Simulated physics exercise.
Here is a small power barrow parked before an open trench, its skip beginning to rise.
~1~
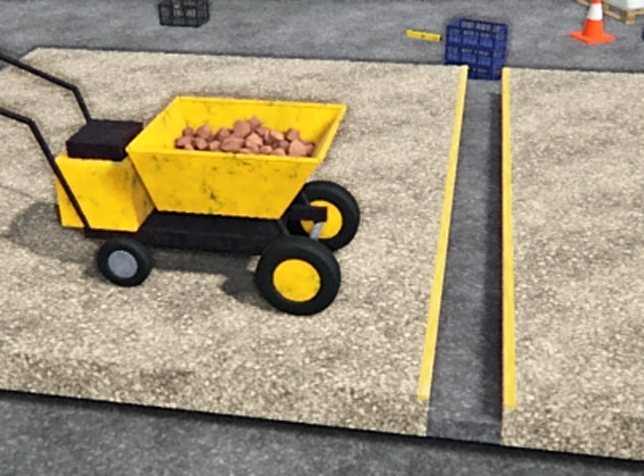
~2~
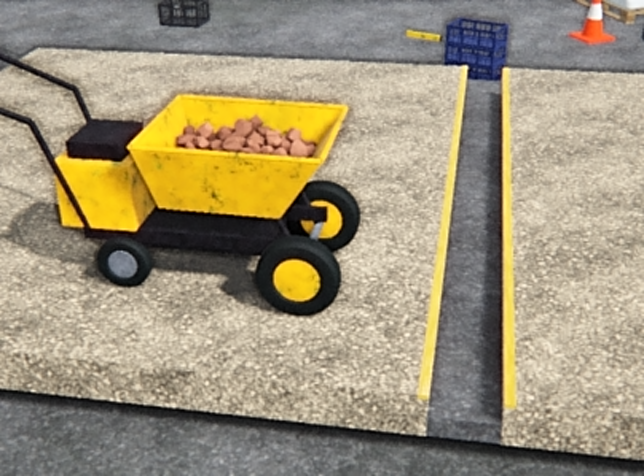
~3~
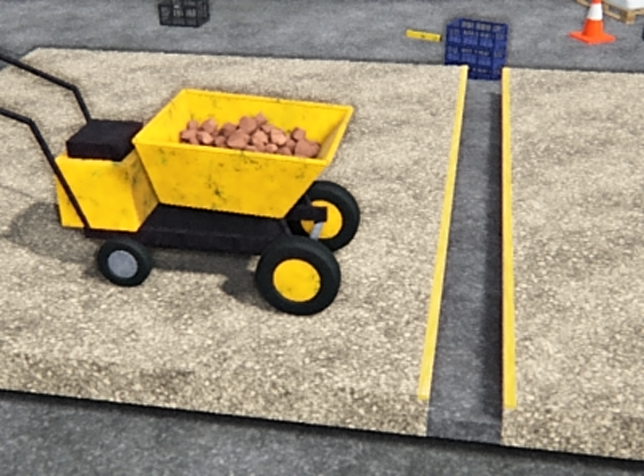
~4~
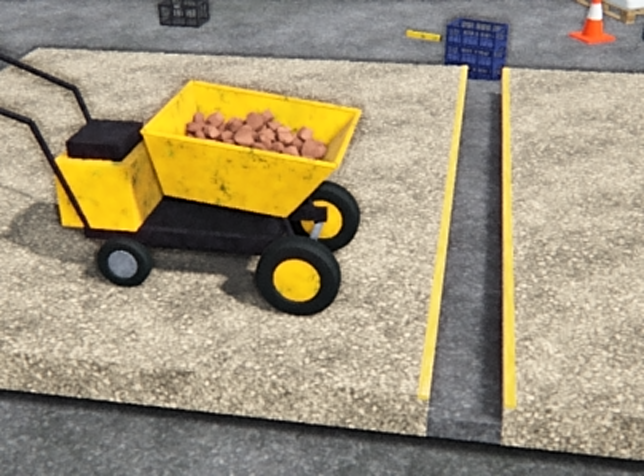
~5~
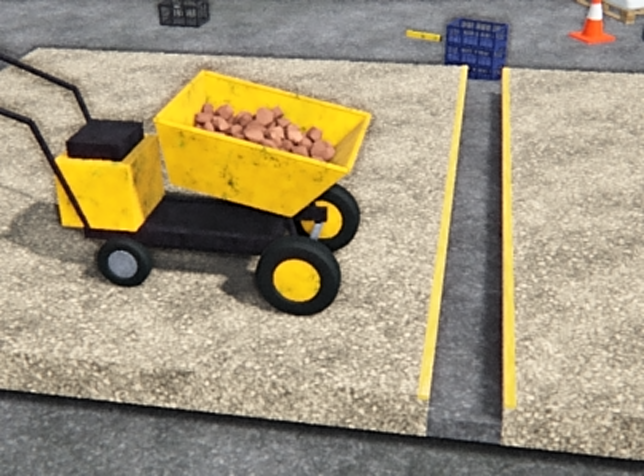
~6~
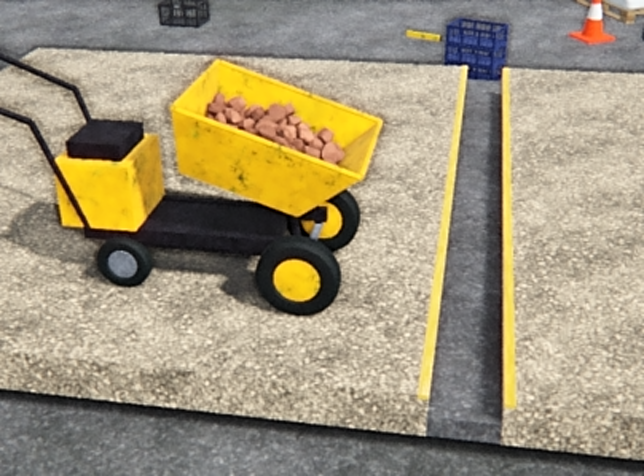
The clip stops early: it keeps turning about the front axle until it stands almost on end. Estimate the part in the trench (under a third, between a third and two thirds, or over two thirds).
In the trench: More than two thirds.
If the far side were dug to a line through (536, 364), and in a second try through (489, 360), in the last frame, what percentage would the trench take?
About 90 and 70 per cent.
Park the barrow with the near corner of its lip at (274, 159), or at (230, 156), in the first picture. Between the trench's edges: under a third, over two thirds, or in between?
The first try: One to two thirds. The second: Under a third.
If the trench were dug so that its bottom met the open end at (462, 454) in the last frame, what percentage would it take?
Some 100 per cent.
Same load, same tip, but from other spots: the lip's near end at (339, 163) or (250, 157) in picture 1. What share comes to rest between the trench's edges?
Near 80 % and 40 %.
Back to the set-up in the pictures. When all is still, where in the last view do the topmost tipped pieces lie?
At about (457, 278).
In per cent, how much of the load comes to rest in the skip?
It comes to 5 per cent or so.
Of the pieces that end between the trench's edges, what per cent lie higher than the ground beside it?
Roughly 40 in a hundred.
Soon, skip tipped steeply; all in the skip.
A while on, skip tipped right over; most in the skip; a small part in or heaped over the trench; a stray few falling.
Towards the end, skip tipped right over; a small part in the skip; a stray few short of the trench; most in or heaped over the trench; a small part beyond it.
Finally, skip tipped right over; a small part in the skip; a small part short of the trench; most in or heaped over the trench; a small part beyond it.
